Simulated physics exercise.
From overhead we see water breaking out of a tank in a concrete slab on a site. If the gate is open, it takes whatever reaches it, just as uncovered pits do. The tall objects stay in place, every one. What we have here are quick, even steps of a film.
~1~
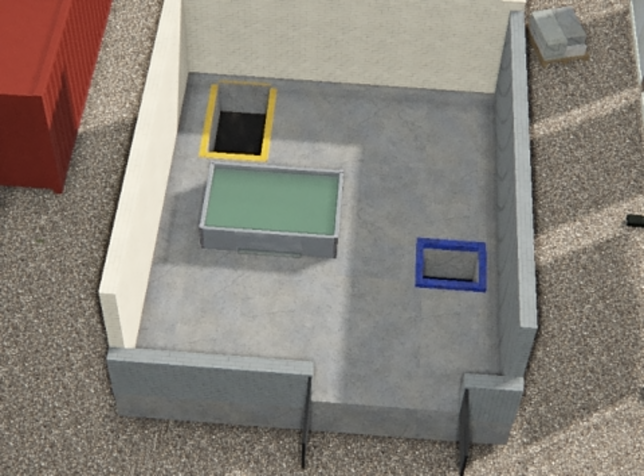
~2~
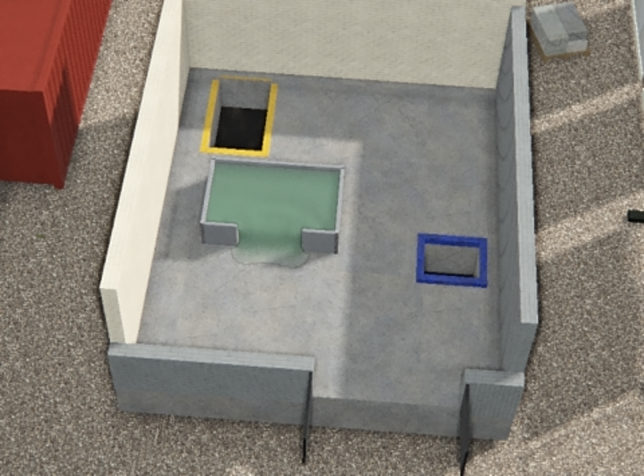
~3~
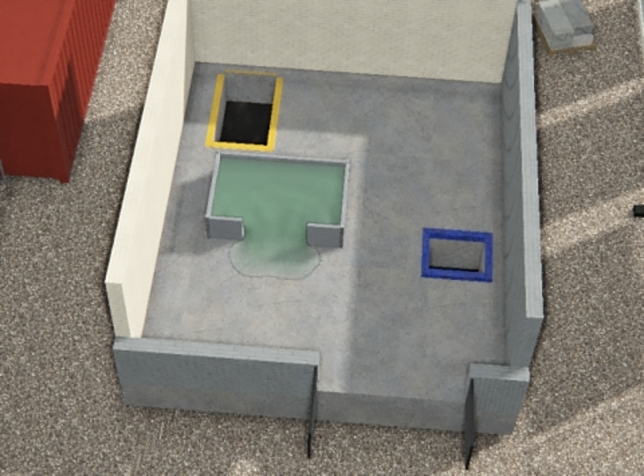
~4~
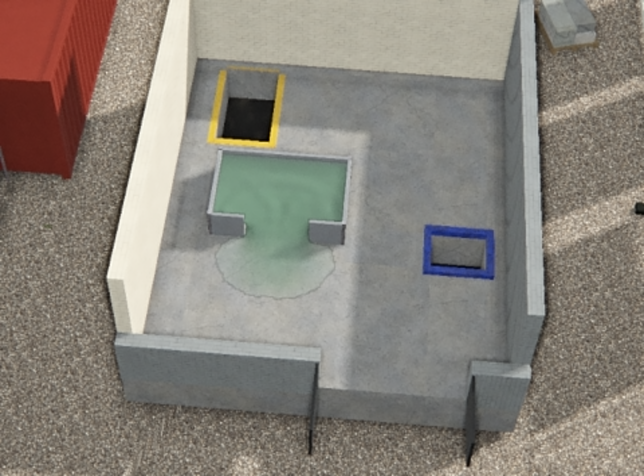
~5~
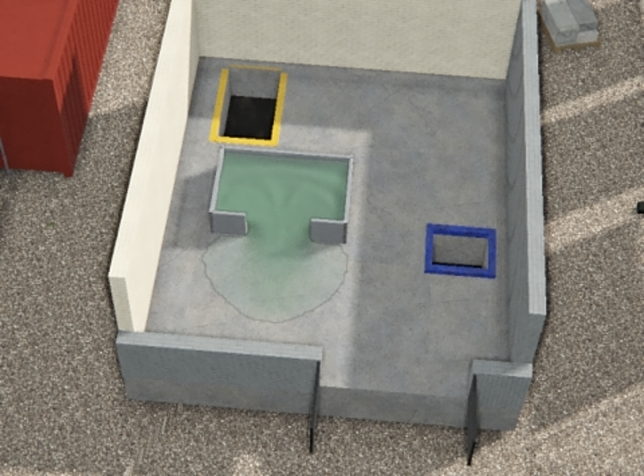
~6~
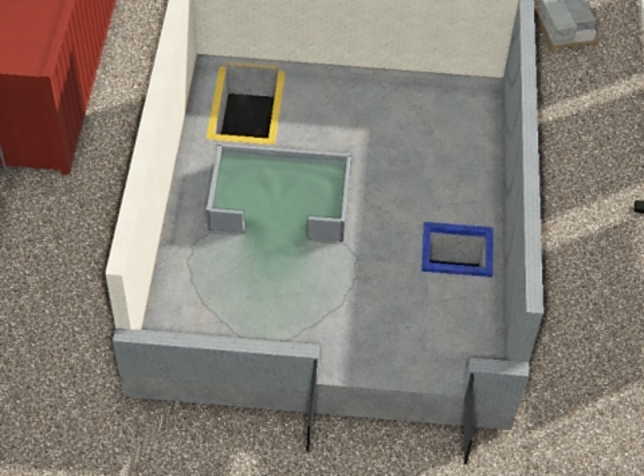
The video shows a walled concrete slab seen from above, with a yellow-edged pit and a blue-edged pit, as greenish water pours through a gap in the near side of a rectangular tank and spreads outward across the floor.
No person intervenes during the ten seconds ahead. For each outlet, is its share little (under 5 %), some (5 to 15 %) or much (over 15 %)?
Shares: The gate gets much; the yellow pit gets some; the blue pit gets little.
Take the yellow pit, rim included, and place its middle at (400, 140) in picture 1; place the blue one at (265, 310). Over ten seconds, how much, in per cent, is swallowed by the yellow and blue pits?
Looks like yellow collects 0 percent and blue collects 30 percent.
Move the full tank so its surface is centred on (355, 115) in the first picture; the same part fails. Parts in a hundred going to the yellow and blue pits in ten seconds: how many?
Shares - yellow: 0 in a hundred; blue: 0 in a hundred.
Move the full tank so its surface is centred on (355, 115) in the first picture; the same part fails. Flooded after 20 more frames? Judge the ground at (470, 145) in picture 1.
At that place it stays spared.
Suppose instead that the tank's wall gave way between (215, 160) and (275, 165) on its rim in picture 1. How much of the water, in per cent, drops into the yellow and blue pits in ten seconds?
Per cent: Yellow 70, blue 0.
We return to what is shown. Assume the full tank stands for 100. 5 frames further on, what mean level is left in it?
My reading: Near 66 %.
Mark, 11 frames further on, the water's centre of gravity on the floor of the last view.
It's close to (267, 256).
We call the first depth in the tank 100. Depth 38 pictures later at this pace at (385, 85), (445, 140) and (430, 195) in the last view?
The depths come to near 0, 0 and 0 per cent respectively.
A moment on, water covers 20 % of the floor; the gate 0 %, the yellow pit 0 %, the blue pit 0 %.
Next, water covers 25 % of the floor; the gate 3 %, the yellow pit 0 %, the blue pit 0 %.
Then, water covers 30 % of the floor; the gate 9 %, the yellow pit 0 %, the blue pit 0 %.
Later, water covers 45 % of the floor; the gate 17 %, the yellow pit 1 %, the blue pit 0 %.
In the end, water covers 55 % of the floor; the gate 25 %, the yellow pit 8 %, the blue pit 0 %.
